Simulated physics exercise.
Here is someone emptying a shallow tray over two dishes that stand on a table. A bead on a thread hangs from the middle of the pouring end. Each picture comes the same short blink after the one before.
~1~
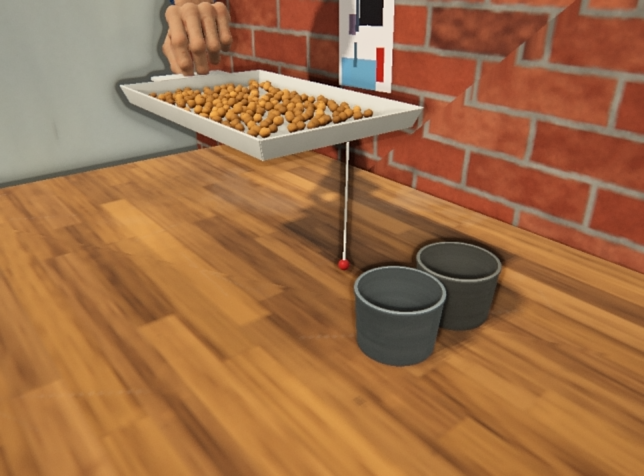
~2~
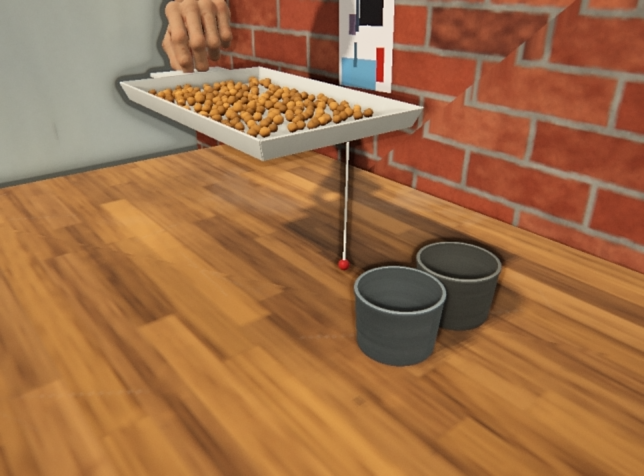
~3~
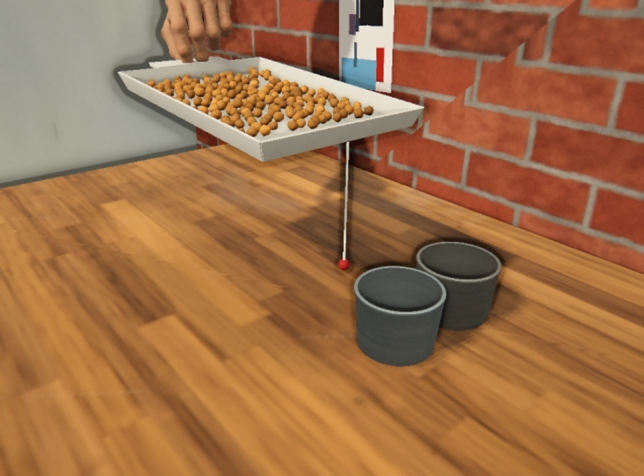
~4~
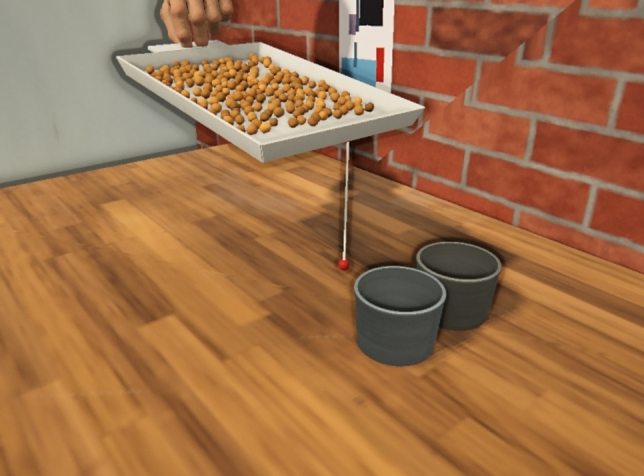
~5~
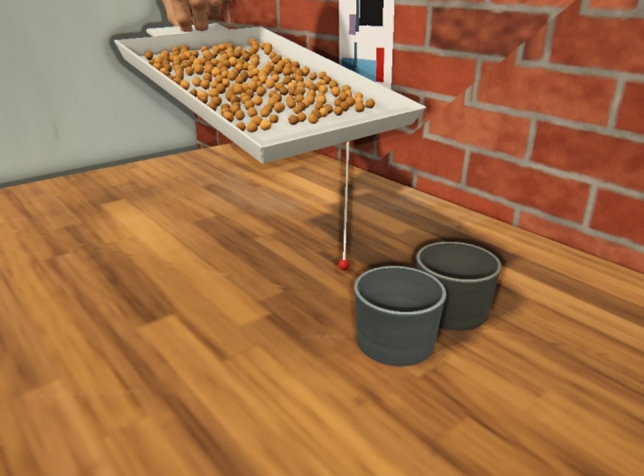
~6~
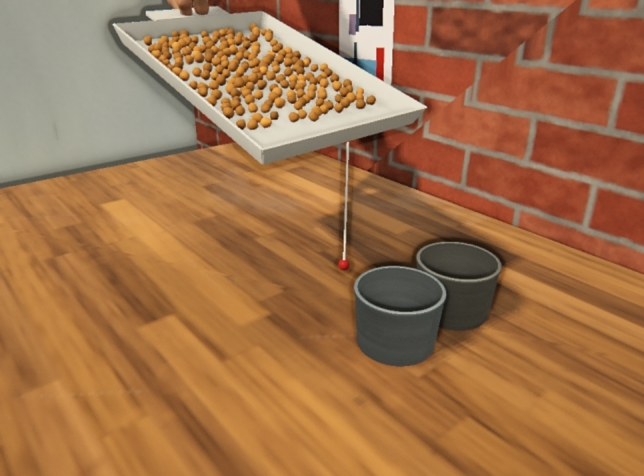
A hand at the far end of a shallow tray of roasted chickpeas steadily raised that end, tilting the tray toward two dark dishes on a wooden table, while its front left corner dipped slightly.
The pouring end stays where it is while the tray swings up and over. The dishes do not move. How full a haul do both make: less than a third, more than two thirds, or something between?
In the dishes lies less than a third of it.
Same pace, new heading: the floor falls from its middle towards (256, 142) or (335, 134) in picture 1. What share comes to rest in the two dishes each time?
In turn 0 and 50 in a hundred.
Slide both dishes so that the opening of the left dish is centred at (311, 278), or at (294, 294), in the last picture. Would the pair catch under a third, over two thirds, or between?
First under a third, then under a third.
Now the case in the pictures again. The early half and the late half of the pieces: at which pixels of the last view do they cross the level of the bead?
The first part at (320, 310); the rest at (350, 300).
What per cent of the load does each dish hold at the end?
Left dish near 20 in a hundred; right dish near 0.
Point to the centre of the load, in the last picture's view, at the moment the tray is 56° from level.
Roughly at (315, 94).
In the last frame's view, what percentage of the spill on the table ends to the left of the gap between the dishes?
About 90 per cent.
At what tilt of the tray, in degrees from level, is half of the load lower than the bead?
At some 110 degrees.
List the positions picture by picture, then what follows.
The first frame shows corners of the pouring end near (262, 137) and (413, 107), level; middle of the load near (244, 105), roasted chickpeas; left dish near (431, 330); right dish near (488, 297); bead on its thread near (344, 265).
The second frame shows corners of the pouring end near (262, 137) and (413, 107), level; middle of the load near (244, 103).
The third frame shows corners of the pouring end near (263, 138) and (414, 107), tipped barely, lowest at the left corner; middle of the load near (244, 97).
The fourth frame shows corners of the pouring end near (263, 140) and (415, 106), tipped a little, lowest at the left corner; middle of the load near (244, 87).
The fifth frame shows corners of the pouring end near (264, 142) and (416, 106), tipped a little, lowest at the left corner; middle of the load near (244, 78).
The sixth frame shows corners of the pouring end near (265, 143) and (417, 105), tipped clearly, lowest at the left corner; middle of the load near (244, 68); left dish near (431, 330); right dish near (488, 297).
Shortly afterwards, tray tipped steeply; the whole lot on the tray.
Next, tray tipped right over; the bulk on the tray; only a few in the left dish; a little outside both; a little in the air.
Some moments later, tray tipped past a quarter turn; near a quarter in the left dish; only a few in the right dish; the bulk outside both.
In the end, tray tipped past a quarter turn; near a quarter in the left dish; only a few in the right dish; the bulk outside both.
